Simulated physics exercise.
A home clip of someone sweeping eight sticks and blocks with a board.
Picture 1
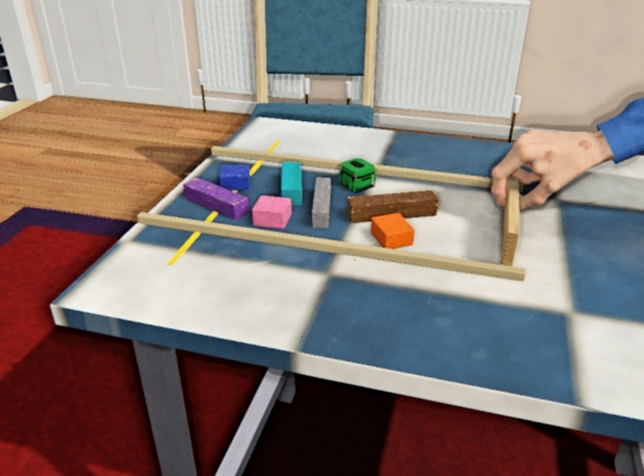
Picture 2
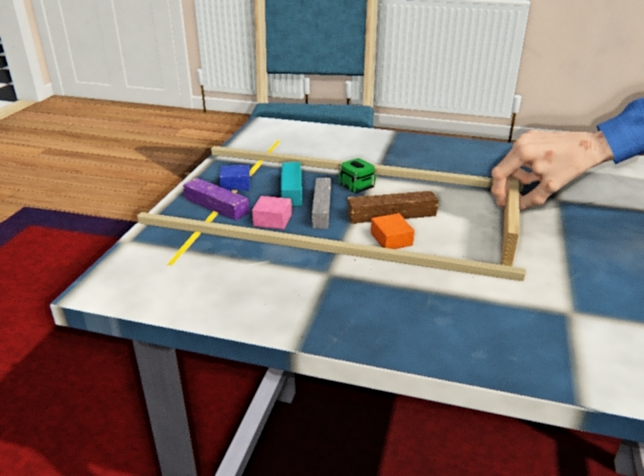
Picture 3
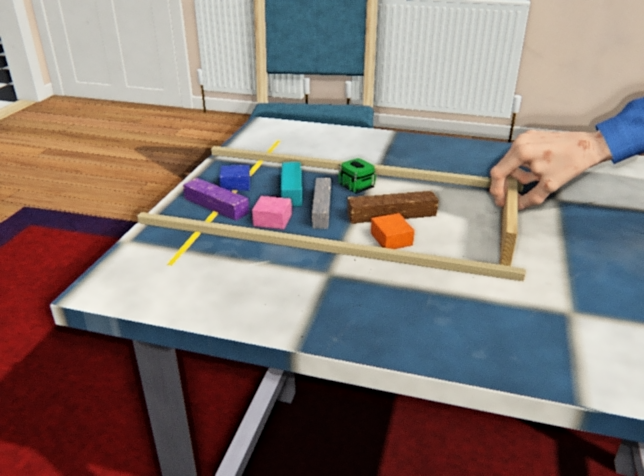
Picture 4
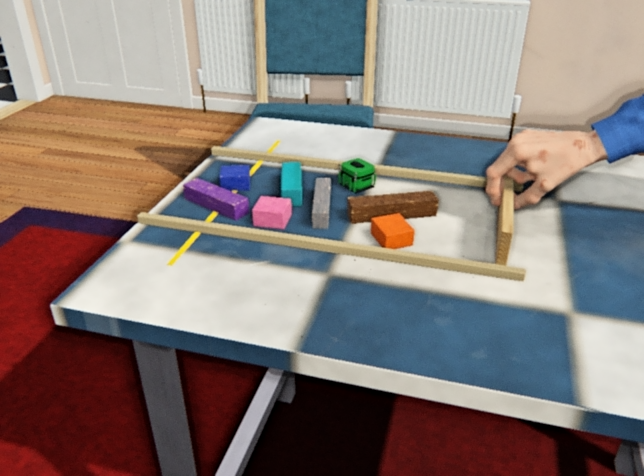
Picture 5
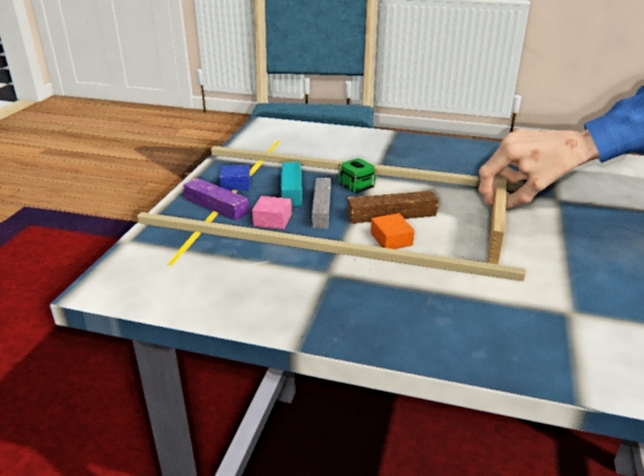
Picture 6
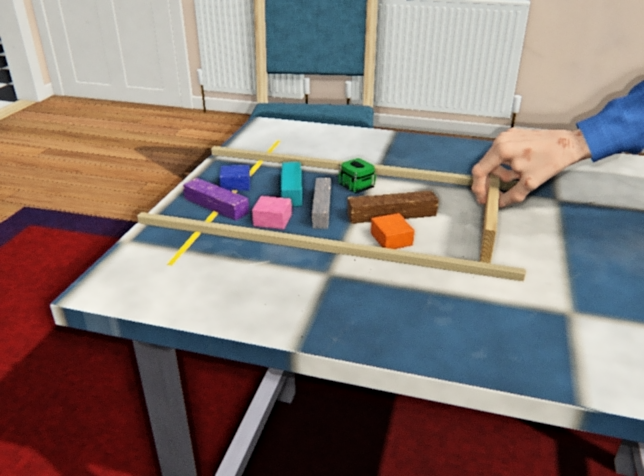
On a blue-and-white checked table, a hand holds an upright wooden board at the right end of two wooden rails and slides it slightly left, while the colourful blocks and sticks between the rails stay still.
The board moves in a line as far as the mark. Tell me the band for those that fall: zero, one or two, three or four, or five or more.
Outcome: The number that fall off is three or four.
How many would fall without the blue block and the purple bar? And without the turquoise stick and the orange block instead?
Fallen: 1, and 1 in the other try.
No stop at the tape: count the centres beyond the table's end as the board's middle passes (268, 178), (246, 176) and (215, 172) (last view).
In that order 1, 3 and 5.
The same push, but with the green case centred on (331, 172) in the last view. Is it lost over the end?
From there it remains up.
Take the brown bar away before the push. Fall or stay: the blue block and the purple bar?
The blue block falls, the purple bar falls.
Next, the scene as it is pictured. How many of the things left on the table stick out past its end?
2 of them.
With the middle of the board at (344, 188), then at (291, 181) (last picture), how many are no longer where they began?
7 and 8.
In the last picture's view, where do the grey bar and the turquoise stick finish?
The grey bar at (189, 181), the turquoise stick at (202, 166).
Soon after, none off yet; purple bar at rest near (216, 198); blue block at rest near (235, 178); turquoise stick at rest near (290, 183).
In the end, the number that fall off is three or four; gone, pink block, blue block and purple bar.
